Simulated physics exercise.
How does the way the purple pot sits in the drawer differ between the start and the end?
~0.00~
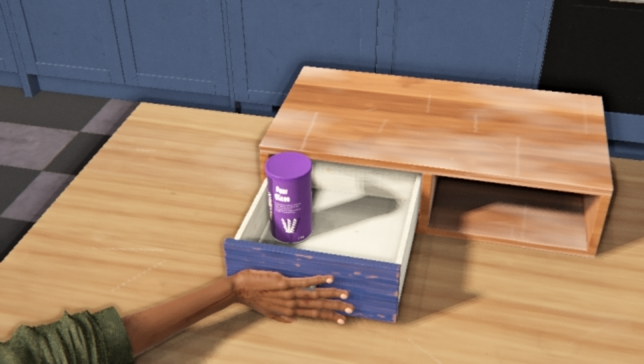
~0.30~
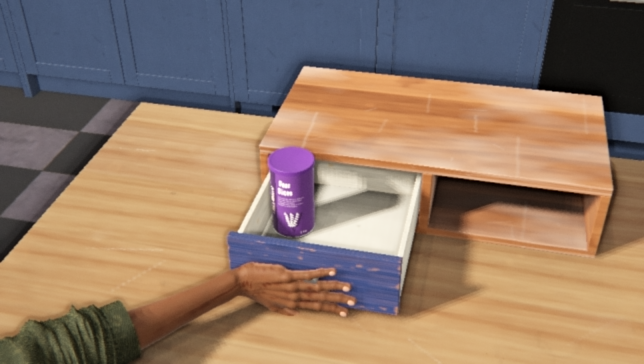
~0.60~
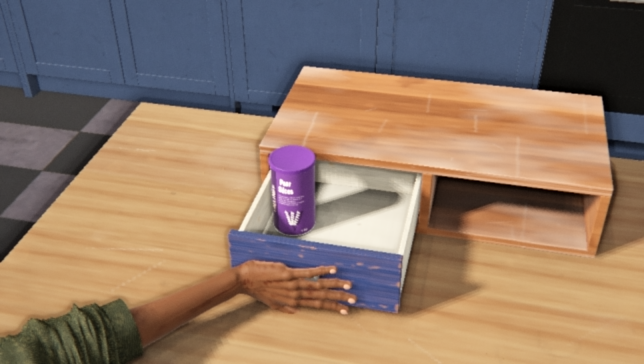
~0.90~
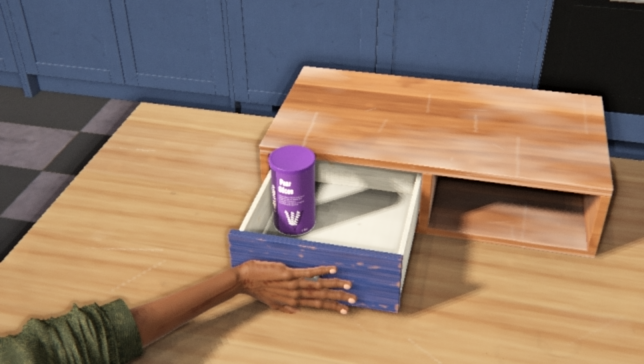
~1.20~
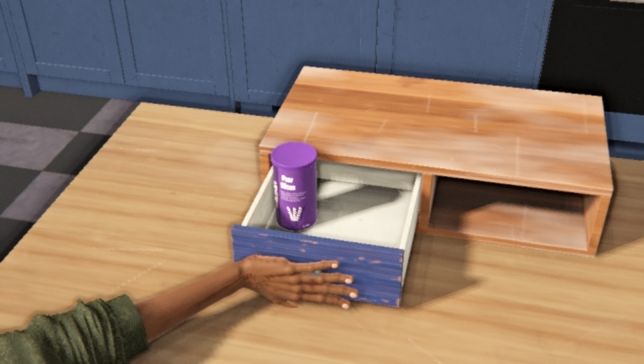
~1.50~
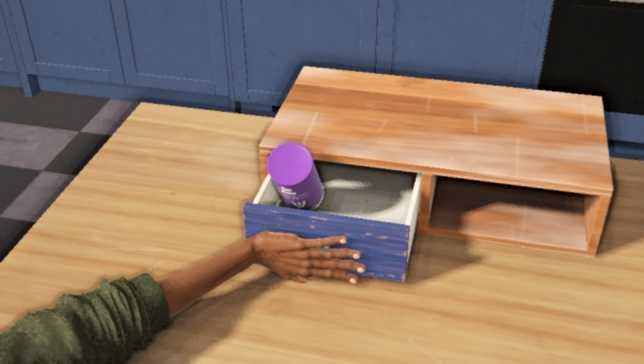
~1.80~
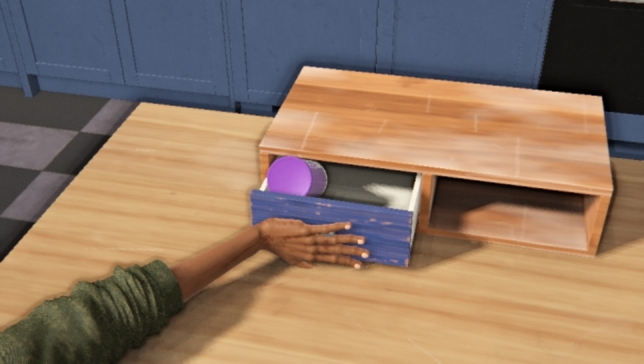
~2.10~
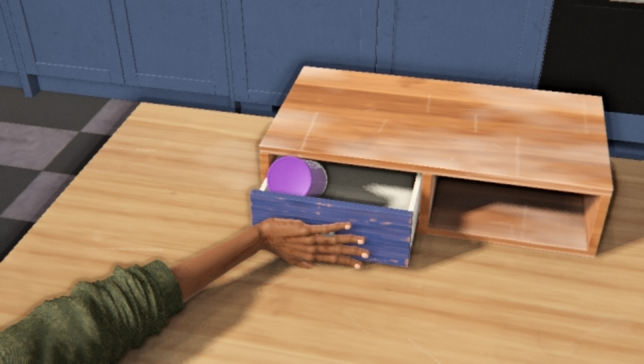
At the start the purple pot stands upright in the drawer. By the end it is leaning over, with its lid tipped toward the drawer front.
